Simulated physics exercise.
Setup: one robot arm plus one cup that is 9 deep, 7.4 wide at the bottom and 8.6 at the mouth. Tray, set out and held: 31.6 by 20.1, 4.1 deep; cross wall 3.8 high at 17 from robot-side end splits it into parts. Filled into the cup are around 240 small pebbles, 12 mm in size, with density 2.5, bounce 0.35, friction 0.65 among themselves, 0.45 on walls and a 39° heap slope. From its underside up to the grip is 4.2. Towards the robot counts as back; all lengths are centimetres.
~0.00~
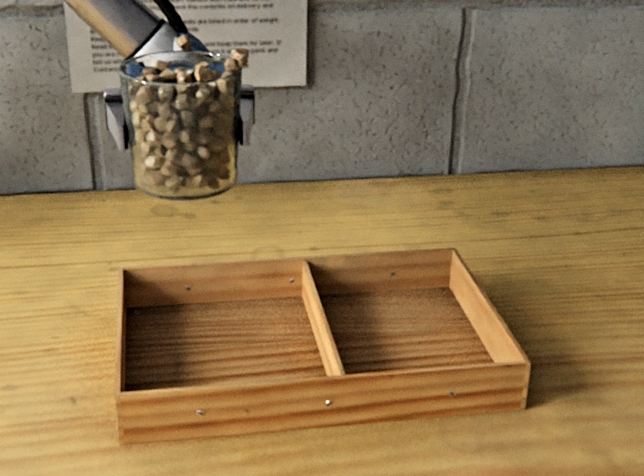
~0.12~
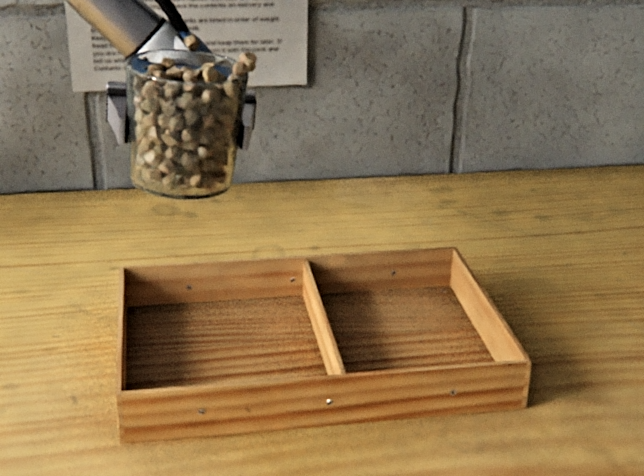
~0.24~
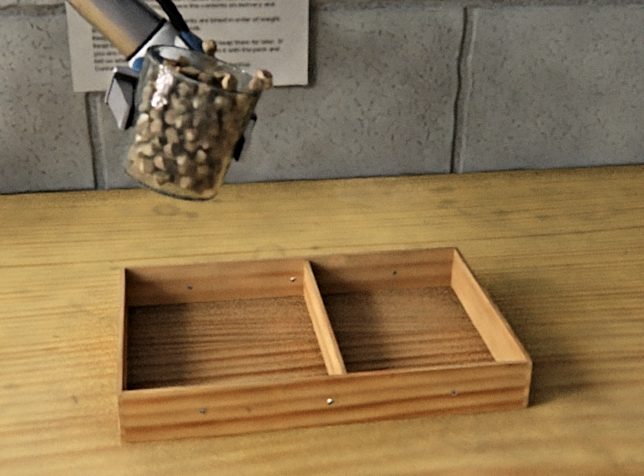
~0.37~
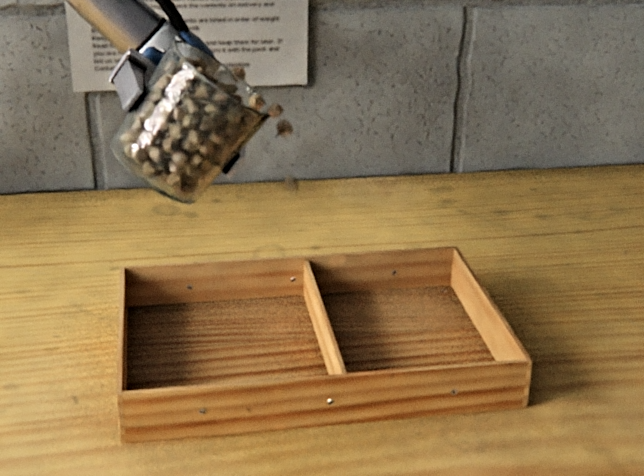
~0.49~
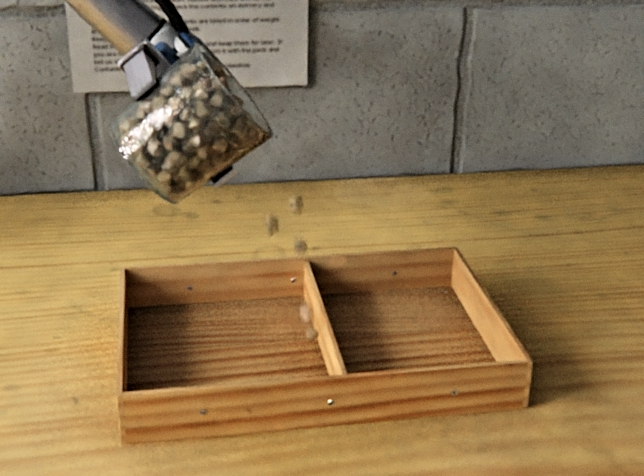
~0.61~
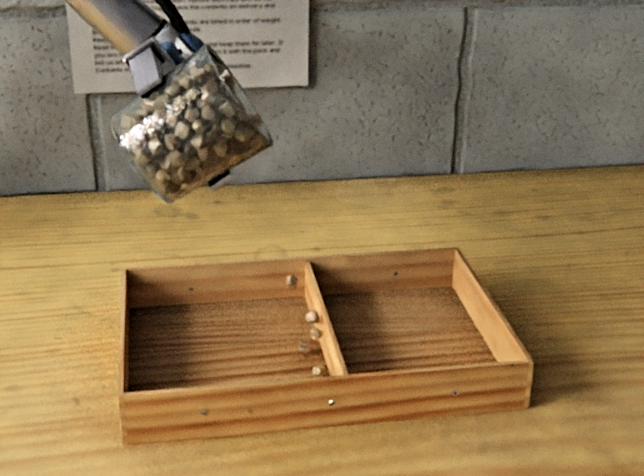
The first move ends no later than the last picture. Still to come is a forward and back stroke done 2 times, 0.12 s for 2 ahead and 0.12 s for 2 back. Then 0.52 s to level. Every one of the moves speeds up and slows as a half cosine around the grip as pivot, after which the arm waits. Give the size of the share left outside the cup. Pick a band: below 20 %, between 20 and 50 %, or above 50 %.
The share falls below 20 %.
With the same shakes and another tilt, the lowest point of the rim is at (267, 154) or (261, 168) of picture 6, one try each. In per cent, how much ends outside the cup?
I'd put them at some 15 and 30 in a hundred.
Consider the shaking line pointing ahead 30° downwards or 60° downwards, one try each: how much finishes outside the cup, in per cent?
You'd get about 5 per cent with the first setting and about 5 per cent with the second.
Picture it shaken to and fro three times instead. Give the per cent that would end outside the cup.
Estimate for that case: 5 %.
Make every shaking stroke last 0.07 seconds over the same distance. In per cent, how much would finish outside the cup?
That would give around 20 per cent.
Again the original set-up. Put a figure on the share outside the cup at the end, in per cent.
Around 5 percent.
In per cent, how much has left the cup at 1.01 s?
By then near 5 % is out.
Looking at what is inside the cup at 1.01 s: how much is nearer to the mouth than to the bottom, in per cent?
That share comes to roughly 50 percent.
After 1.01 s, tilted 57° forward, highest piece 25 above the table; 225 in the cup, 7 in the robot-side part, 2 in the far-side part, 1 in flight or on a rim.
After 1.41 s, tilted 18° forward, highest piece 25 above the table; 224 in the cup, 8 in the robot-side part, 3 in the far-side part.
After 1.81 s, level, highest piece 26 above the table; 224 in the cup, 8 in the robot-side part, 3 in the far-side part.
After 2.86 s, level, highest piece 26 above the table; 224 in the cup, 8 in the robot-side part, 3 in the far-side part.
At rest, 224 in the cup, 8 in the robot-side part, 3 in the far-side part. That is 5 % outside the cup.
